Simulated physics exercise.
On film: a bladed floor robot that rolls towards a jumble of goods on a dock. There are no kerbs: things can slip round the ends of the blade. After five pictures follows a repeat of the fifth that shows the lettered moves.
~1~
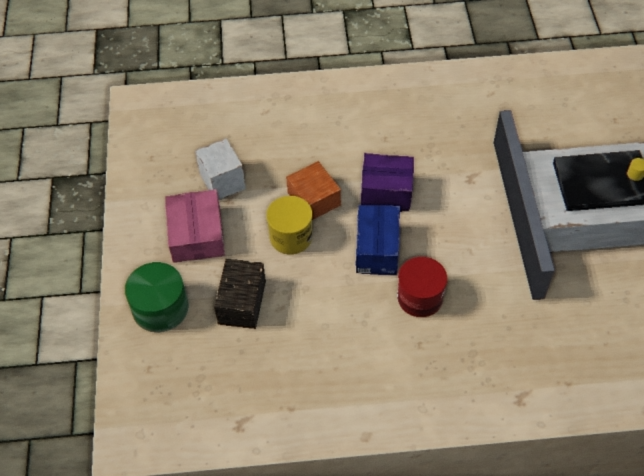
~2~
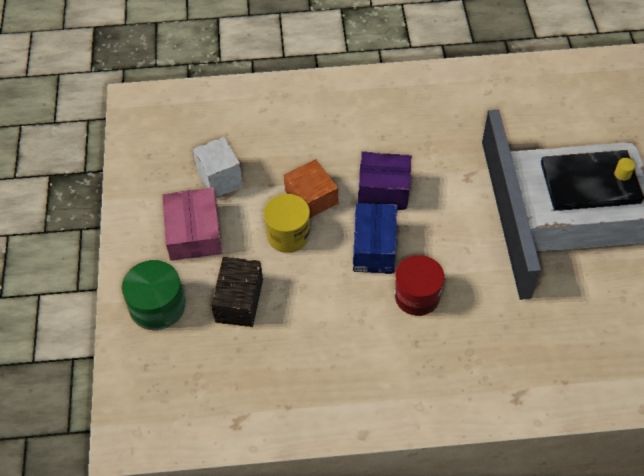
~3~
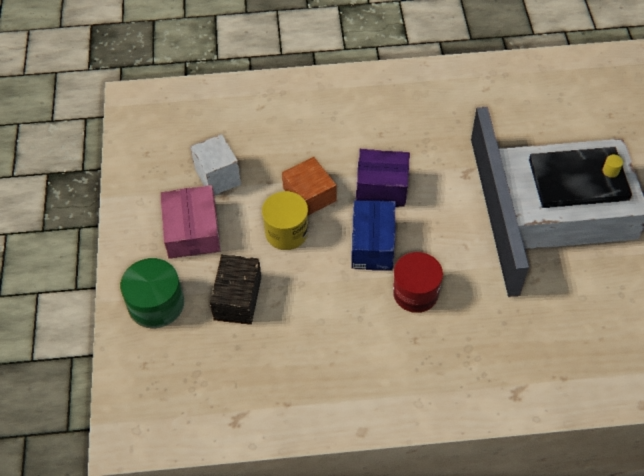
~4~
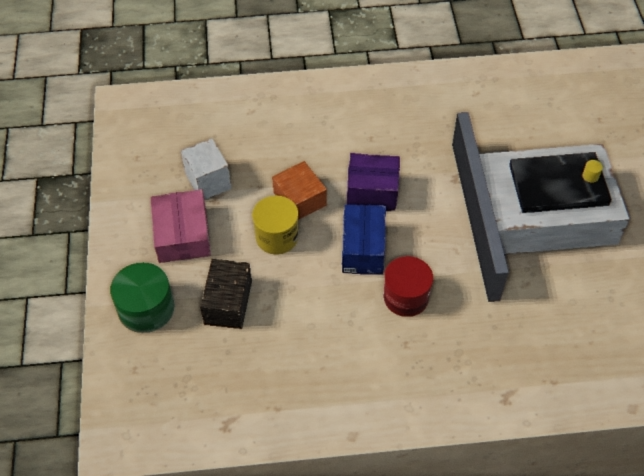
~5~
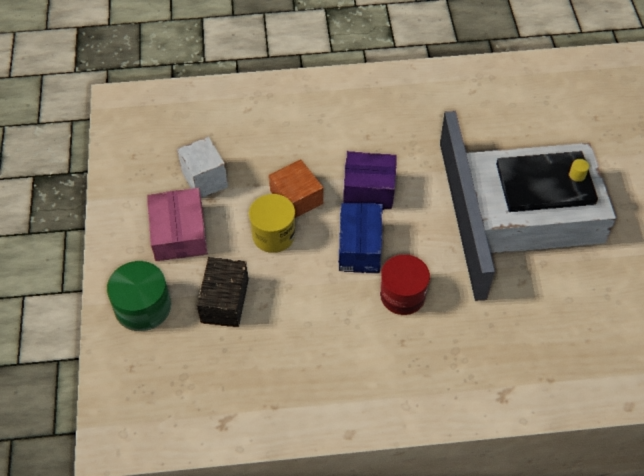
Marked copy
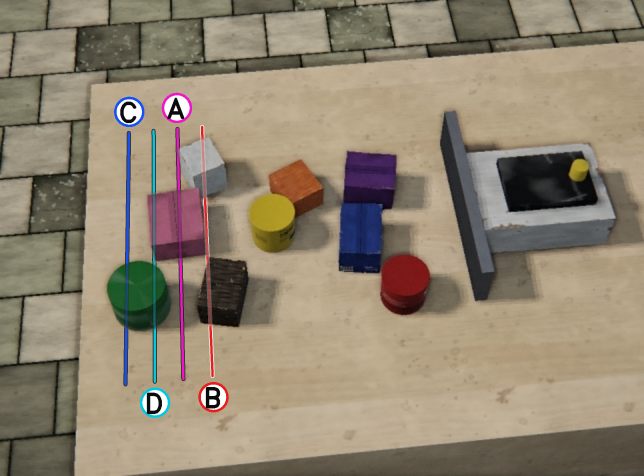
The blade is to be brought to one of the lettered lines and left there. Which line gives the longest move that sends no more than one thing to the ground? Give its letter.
B is the last line within the limit.
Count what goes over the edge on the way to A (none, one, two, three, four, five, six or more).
Two.
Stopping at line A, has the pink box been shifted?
Yes.
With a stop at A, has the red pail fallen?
By then, no.
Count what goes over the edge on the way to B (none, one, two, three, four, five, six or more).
In all, none.
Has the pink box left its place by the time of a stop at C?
Yes.
On the marked copy, A at (180, 243); B at (207, 241); C at (127, 248); D at (154, 245).
With B. Early on, robot (447, 189); red pail (356, 290); orange crate (289, 189).
Further on, robot (354, 197); pink box (161, 227); white crate (175, 166).
At the end, robot (281, 203); pink box (88, 238); green canister (92, 297); none fallen.
As for the rest, A drops two; C drops five; D drops three.
